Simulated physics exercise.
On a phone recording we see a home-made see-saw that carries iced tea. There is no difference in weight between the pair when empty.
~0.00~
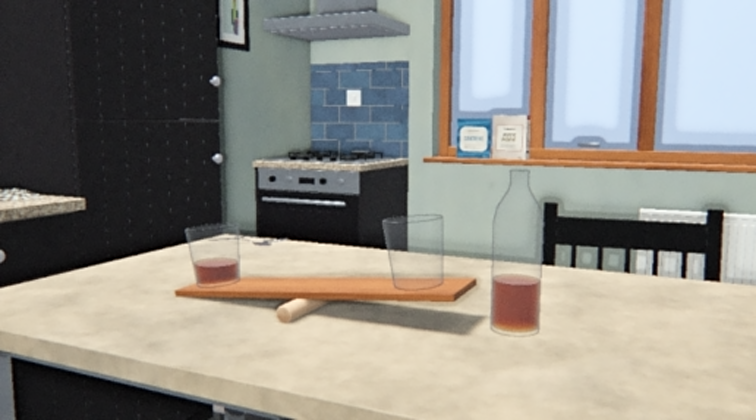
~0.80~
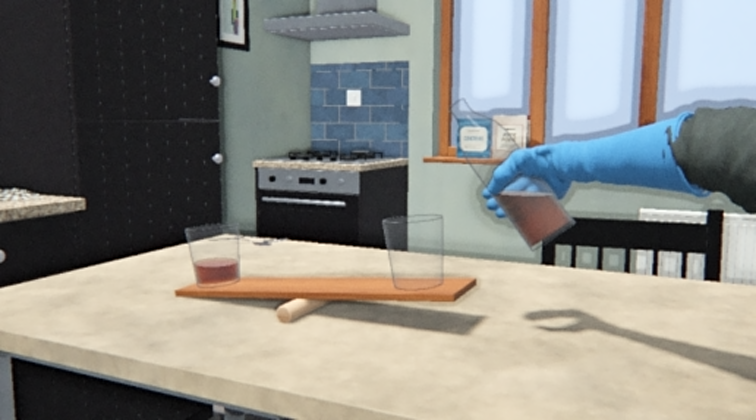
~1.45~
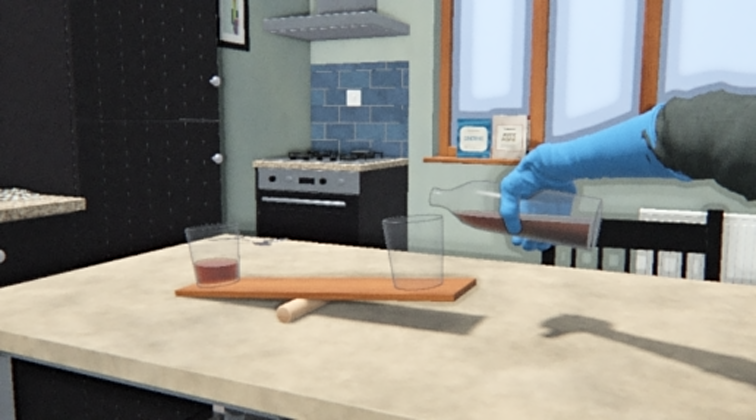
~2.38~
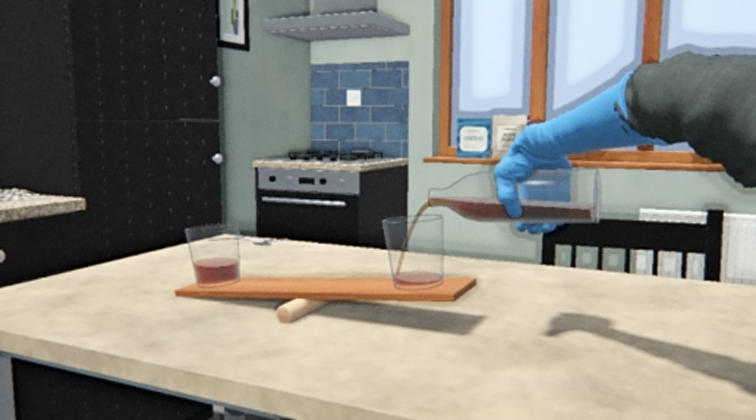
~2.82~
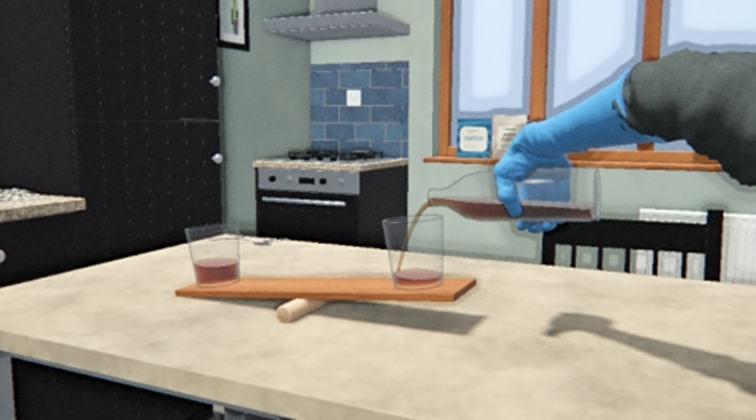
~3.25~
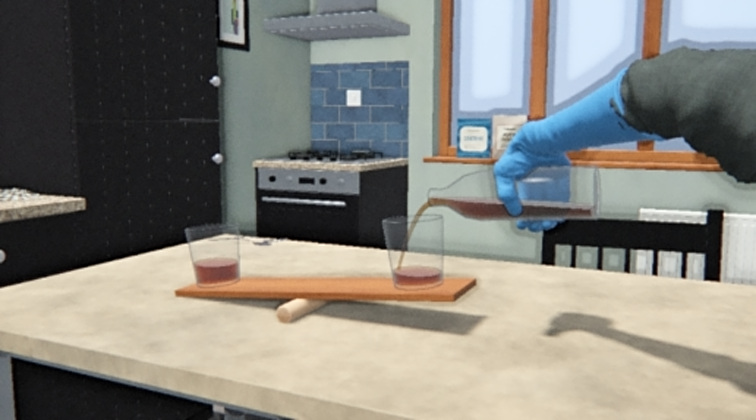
Blue-gloved hand lifting a bottle, tilting it and pouring dark red liquid into the right glass on a tilted wooden see-saw.
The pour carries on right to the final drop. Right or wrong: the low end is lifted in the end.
Right.
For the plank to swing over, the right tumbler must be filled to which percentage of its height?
Estimate: Around 40 per cent.
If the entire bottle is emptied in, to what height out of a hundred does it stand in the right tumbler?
By my reckoning it's around 60 percent.
After 5.5 s, the right tumbler is about a third full; the plank leans as before.
After 7.2 s, the right tumbler is about half full; the plank has swung over, and that end is down.
After 9.2 s, the right tumbler is about two thirds full; the plank has swung over, and that end is down.
